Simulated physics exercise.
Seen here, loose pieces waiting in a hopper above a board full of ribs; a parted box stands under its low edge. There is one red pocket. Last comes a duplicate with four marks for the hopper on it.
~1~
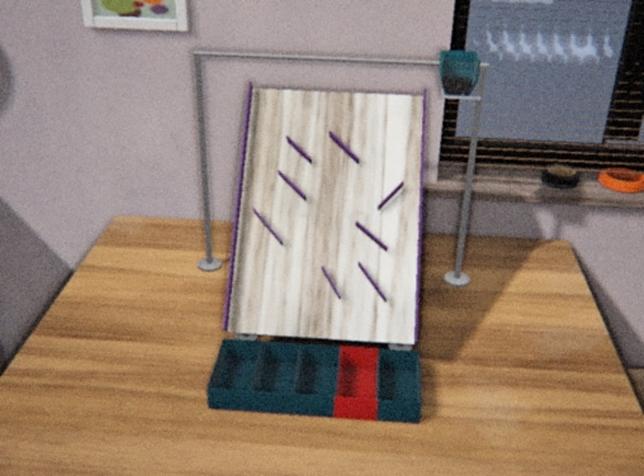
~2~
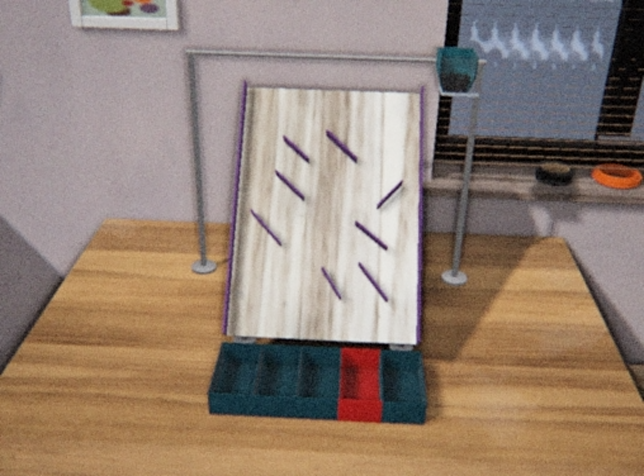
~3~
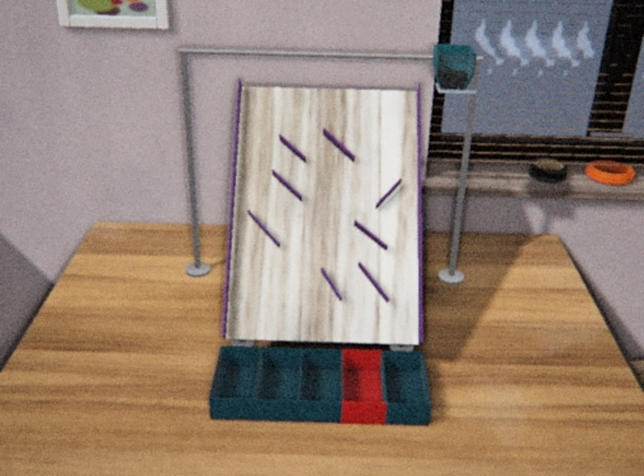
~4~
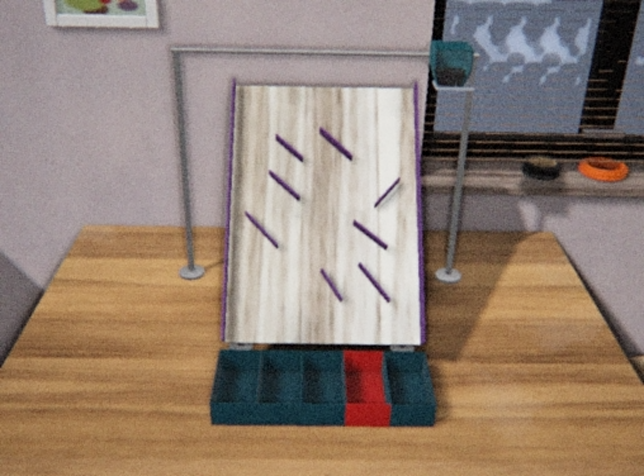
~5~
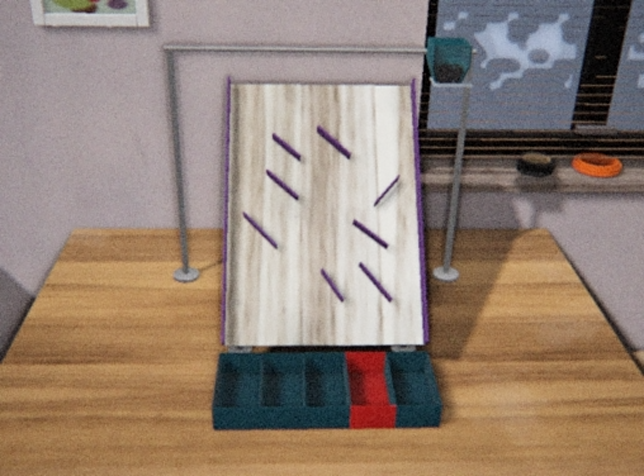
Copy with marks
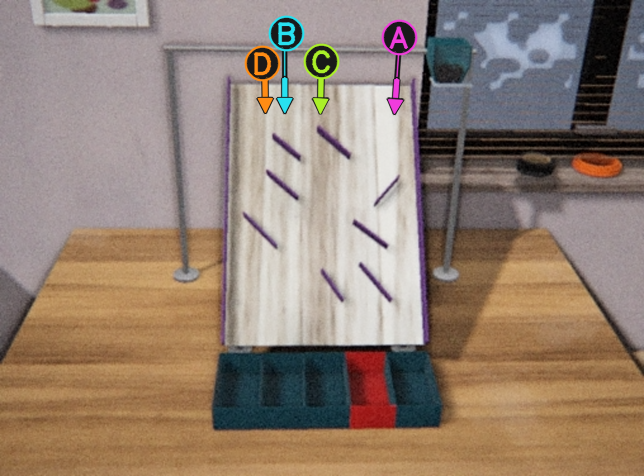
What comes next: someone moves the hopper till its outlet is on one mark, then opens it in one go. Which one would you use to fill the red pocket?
B is best.
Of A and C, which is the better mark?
It is C.
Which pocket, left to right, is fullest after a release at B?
It is the fourth one.
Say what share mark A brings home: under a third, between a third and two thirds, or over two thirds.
Under a third.
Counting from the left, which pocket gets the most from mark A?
The fifth from the left.
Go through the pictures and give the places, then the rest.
Hopper near (454, 85), black beans, door shut, in the first picture.
Ribs (283, 135) to (308, 158), (327, 129) to (357, 158), (275, 170) to (303, 196), in the second picture.
Ribs (377, 204) to (401, 178), (248, 210) to (279, 244), (355, 220) to (388, 247), in the third picture.
Ribs (321, 268) to (342, 299), (359, 262) to (390, 300), in the fourth picture.
Red pocket near (373, 416), number 4 of 5 from the left, in the fifth picture.
On the marked copy, mark A meets the board at (394, 108); mark B meets the board at (284, 107); mark C meets the board at (320, 107); mark D meets the board at (265, 107).
With A, only a few in the red pocket, close to two thirds in other pockets, close to a quarter held on the board.
With B, close to a third in the red pocket, close to half in other pockets, a small share held on the board.
With C, close to a quarter in the red pocket, close to half in other pockets, close to a third held on the board.
With D, a small share in the red pocket, the bulk in other pockets, a small share held on the board.
